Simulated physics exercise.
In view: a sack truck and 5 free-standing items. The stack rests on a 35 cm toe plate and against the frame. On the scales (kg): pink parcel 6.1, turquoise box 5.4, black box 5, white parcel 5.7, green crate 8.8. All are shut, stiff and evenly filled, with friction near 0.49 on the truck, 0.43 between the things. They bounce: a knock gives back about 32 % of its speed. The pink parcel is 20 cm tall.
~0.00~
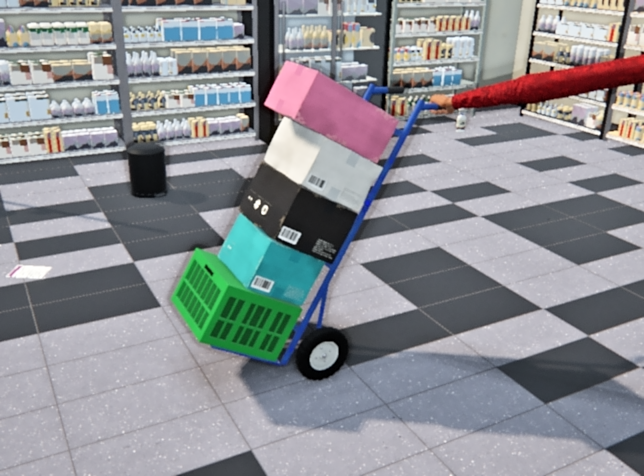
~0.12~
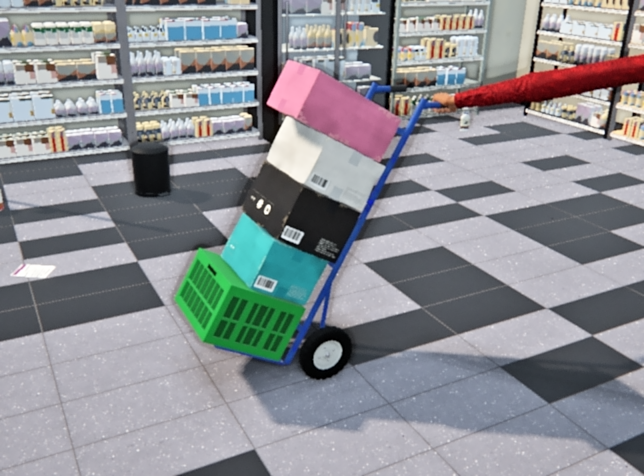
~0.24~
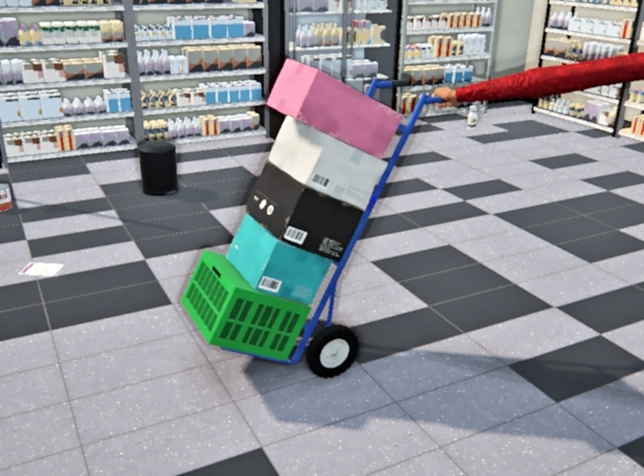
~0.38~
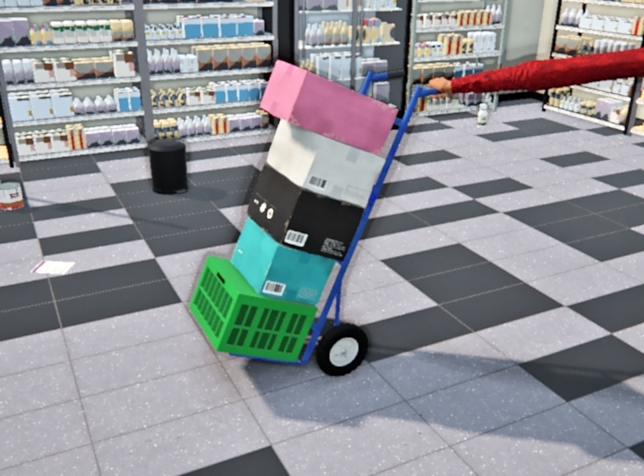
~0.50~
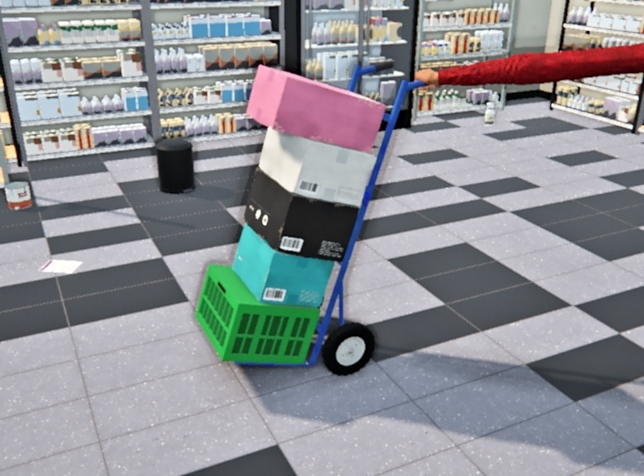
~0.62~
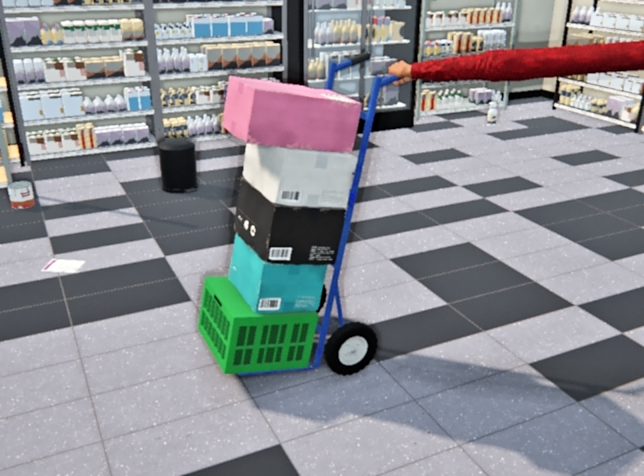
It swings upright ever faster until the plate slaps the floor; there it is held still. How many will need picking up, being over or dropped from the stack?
Things lost: At least three.
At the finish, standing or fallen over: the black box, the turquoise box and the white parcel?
The black box falls over; the turquoise box tips over; the white parcel topples.
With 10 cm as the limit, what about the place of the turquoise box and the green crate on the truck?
The turquoise box gets shifted; the green crate keeps its place.
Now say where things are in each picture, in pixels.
In the first picture, truck 30° back; pink parcel (332, 113); turquoise box (270, 259).
In the second picture, truck 30° back; green crate (239, 304); black box (299, 211).
In the third picture, truck 28° back; white parcel (326, 162); green crate (245, 305).
In the fourth picture, truck 24° back; black box (303, 211); white parcel (323, 161).
In the fifth picture, truck 19° back; green crate (256, 313); black box (299, 214).
In the sixth picture, truck 12° back; pink parcel (291, 115); turquoise box (276, 271).
After 1.32 s, truck upright; pink parcel now dropped from the stack; turquoise box 32° off its base near (245, 277); white parcel 32° off its base.
After 1.82 s, truck upright; black box and white parcel now dropped from the stack; turquoise box upside down near (187, 301).
In the end (3.2 s), dropped from the stack, pink parcel, black box and white parcel; toppled on the truck, turquoise box; green crate under 10 cm from the start. At the end, from the last picture's camera, turquoise box near (183, 310).
